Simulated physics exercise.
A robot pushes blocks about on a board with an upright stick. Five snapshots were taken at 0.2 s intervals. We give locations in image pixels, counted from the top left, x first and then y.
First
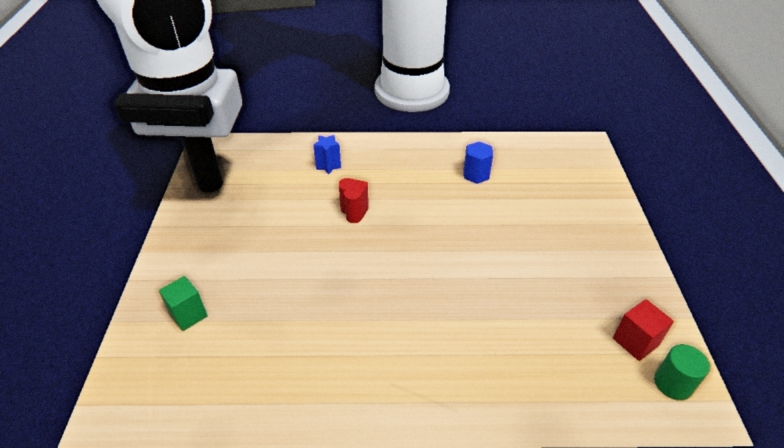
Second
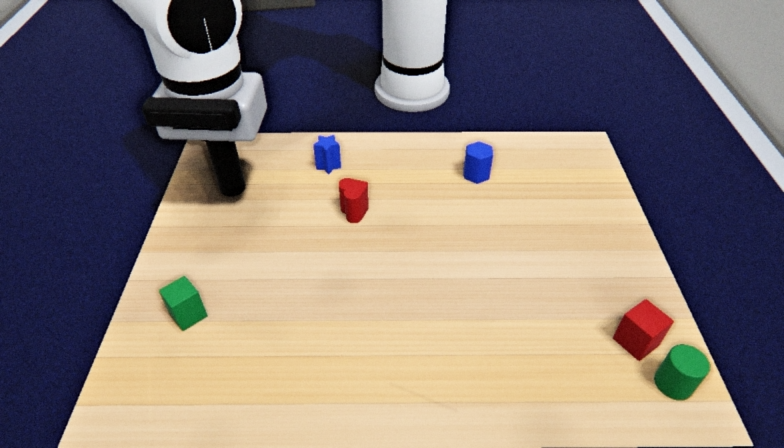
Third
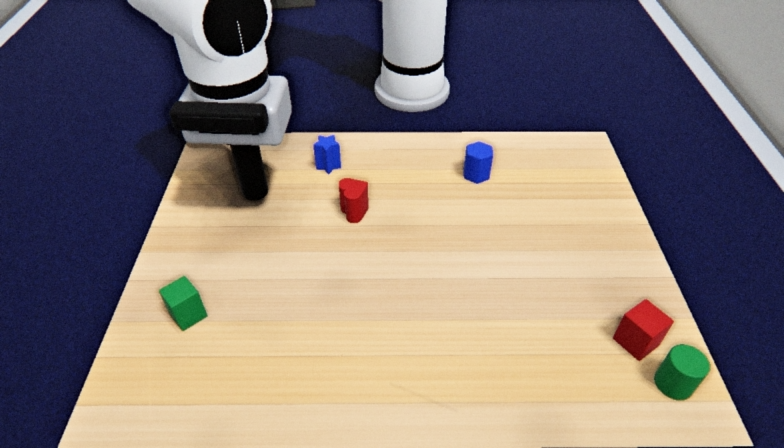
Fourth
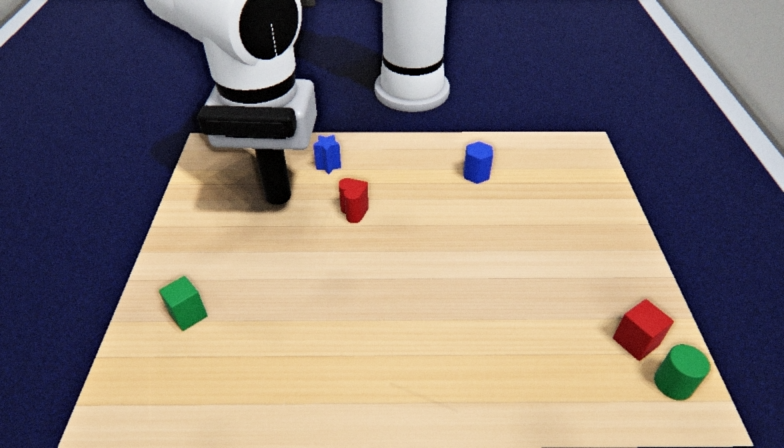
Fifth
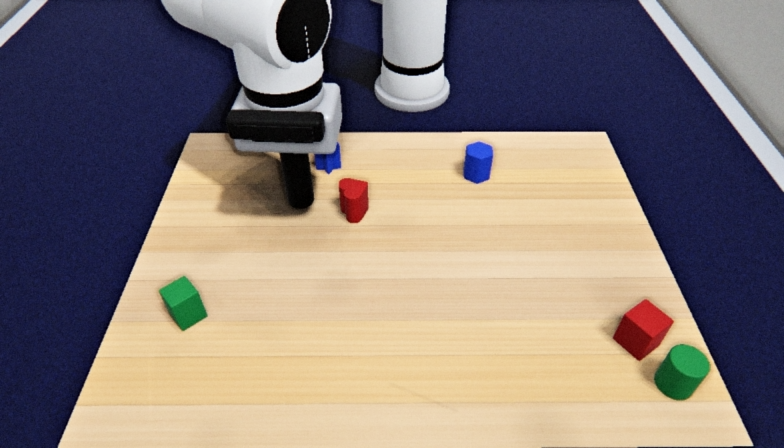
A white robot arm holding a black upright stick reaches over the far left of a pale wooden board on a dark blue surface, seen from above at an angle. A blue star-shaped block, red heart-shaped block and blue block sit toward the back, a green block at left, and a red cube and green cylinder at lower right. The arm slides the stick steadily rightward, partly covering the star, while the blocks and camera stay still.
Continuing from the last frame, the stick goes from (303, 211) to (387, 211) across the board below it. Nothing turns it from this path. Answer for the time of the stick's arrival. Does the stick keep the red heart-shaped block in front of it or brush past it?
The block sits ahead of the stick.
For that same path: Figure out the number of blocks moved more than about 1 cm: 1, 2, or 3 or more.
I reckon the push displaces only one of the blocks by more than 1 cm.
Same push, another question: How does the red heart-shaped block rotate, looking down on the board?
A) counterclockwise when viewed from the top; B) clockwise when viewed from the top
B
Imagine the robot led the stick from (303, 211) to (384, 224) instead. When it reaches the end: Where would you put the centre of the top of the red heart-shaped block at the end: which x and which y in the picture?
It should be at (392, 184) by then.
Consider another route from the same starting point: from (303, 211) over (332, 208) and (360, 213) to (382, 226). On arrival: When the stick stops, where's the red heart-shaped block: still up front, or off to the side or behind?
The stick keeps it before itself.
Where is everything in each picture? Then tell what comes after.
In the first frame, lower end of the stick (211, 186), tops of blocks, blue star-shaped block (326, 141), red heart-shaped block (353, 187).
In the second frame, stick (233, 190), blocks as before.
In the third frame, stick (256, 194), blocks as before.
In the fourth frame, stick (279, 197), blocks as before.
In the fifth frame, stick (302, 201), blue star-shaped block hidden, red heart-shaped block (353, 187).
What follows on the original path. One third of the way, stick (330, 201); red heart-shaped block (356, 187).
Two thirds of the way, stick (359, 201); red heart-shaped block (381, 187), turned 30° clockwise.
At the end, stick (387, 202); blue star-shaped block not moved; red heart-shaped block (411, 188), turned 30° clockwise.
